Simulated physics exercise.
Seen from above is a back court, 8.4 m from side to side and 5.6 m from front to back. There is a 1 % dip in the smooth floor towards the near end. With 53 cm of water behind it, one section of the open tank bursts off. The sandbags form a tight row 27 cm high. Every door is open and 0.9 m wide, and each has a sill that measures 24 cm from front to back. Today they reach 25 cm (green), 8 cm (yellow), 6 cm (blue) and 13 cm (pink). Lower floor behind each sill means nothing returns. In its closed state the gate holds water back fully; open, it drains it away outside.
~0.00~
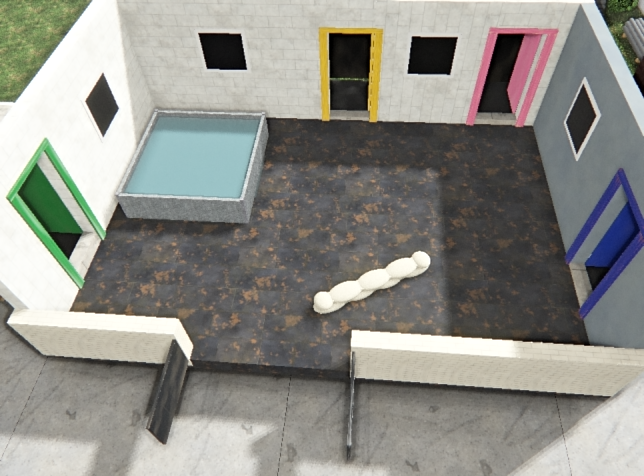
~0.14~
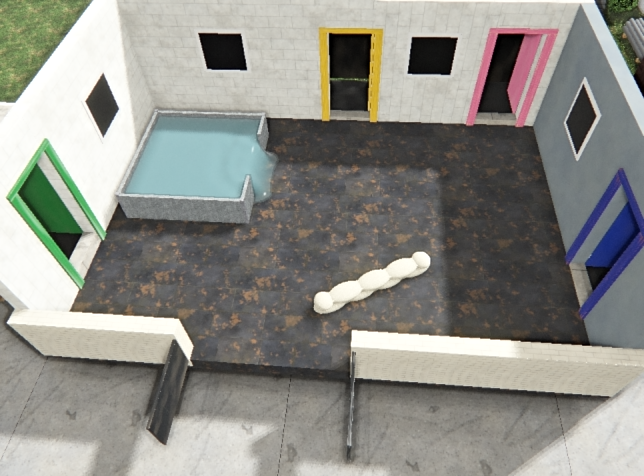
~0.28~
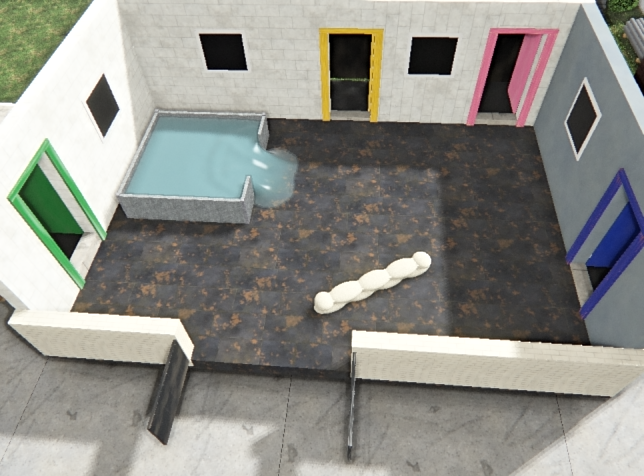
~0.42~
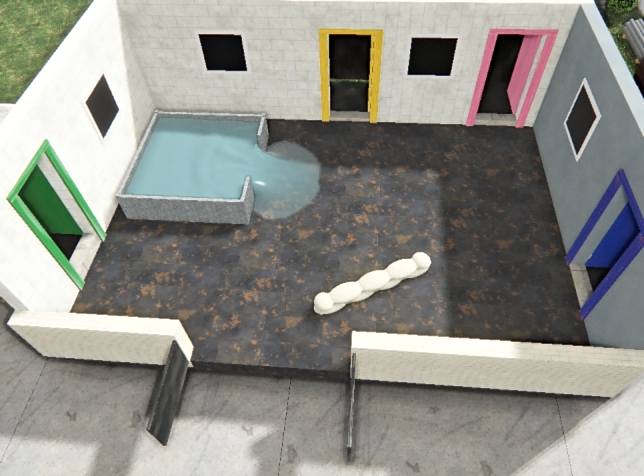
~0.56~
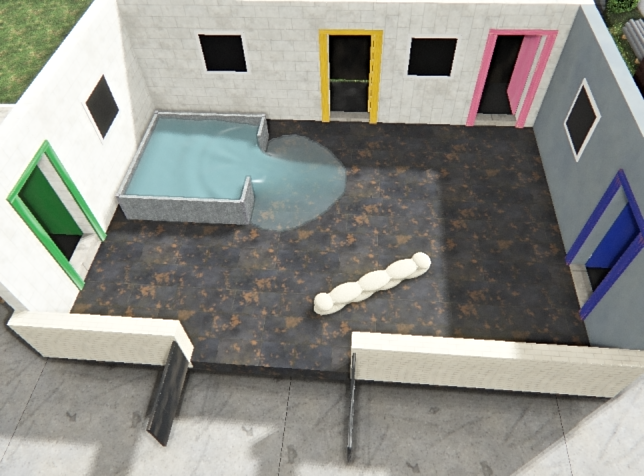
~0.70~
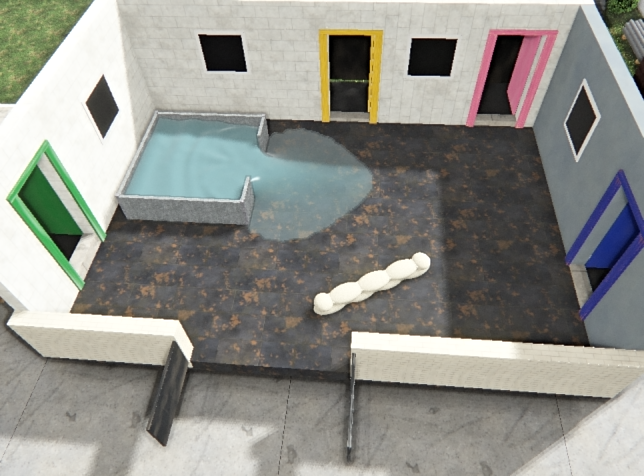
An open tank bursts at its right side and water spreads across the dark floor.
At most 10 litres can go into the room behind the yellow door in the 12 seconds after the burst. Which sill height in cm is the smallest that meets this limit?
A height of roughly 7.5 cm.
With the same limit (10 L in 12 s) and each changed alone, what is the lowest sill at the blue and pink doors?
Some 12.0 cm for blue, some 12.5 cm for pink.
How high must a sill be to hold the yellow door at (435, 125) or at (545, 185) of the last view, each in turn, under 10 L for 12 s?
Around 7.0 and 14.5 cm respectively.
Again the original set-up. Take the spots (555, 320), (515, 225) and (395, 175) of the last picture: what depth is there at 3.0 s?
Roughly 2, 3 and 5 centimetres.
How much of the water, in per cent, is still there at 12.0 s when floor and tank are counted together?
Around 88 percent is still there.
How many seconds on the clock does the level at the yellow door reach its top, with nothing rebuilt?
At about 2.8 s.
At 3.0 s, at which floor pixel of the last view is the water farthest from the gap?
Around (577, 320).
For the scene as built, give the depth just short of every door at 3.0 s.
At the green door the depth is 0 cm, at yellow 10 cm, at blue 13 cm and at pink 7 cm.
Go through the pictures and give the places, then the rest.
In the first frame, the open tank at (196, 155) is whole and still, 53 cm deep; the yellow door at (350, 81) is dry.
In the second frame, water pours out at (255, 169) and has run 0.3 m, to (265, 197); about 10 cm deep outside, 53 cm at the back.
In the third frame, the front is at (287, 196), 0.7 m from the gap at (256, 171); 0.9 m2 of floor is wet, 53 cm left at the back.
In the fourth frame, the front is at (312, 195), 1.2 m from the gap at (256, 172); 1.9 m2 of floor is wet, 53 cm left at the back.
In the fifth frame, the gap is at (255, 172), the front 1.7 m out at (339, 192); the back of the open tank holds 53 cm.
In the sixth frame, water pours out at (255, 172) and has run 2.3 m, to (367, 189); about 5 cm deep outside, 54 cm at the back; 0.8 m in a straight line remain to the yellow door at (350, 83).
After 1.4 s water covers 25 % of the floor, deepest (32 cm) near (261, 176); 2 cm at the yellow door, 0 litres in over its 8 cm sill.
After 3.0 s water covers 50 % of the floor, deepest (28 cm) near (531, 138); 10 cm at the yellow door, 4 litres in over its 8 cm sill.
After 12.0 s water covers 90 % of the floor, deepest (12 cm) near (371, 359); 4 cm at the yellow door, 8 litres in over its 8 cm sill.
At the yellow door as built, the water arrived by 1.3 s and peaked near 10 cm at 2.8 s.
With a sill of 6 cm, 19 litres would have come in within the 12 s; with 9.5 cm, 3 litres. So under 10 litres takes about 7.5 cm.
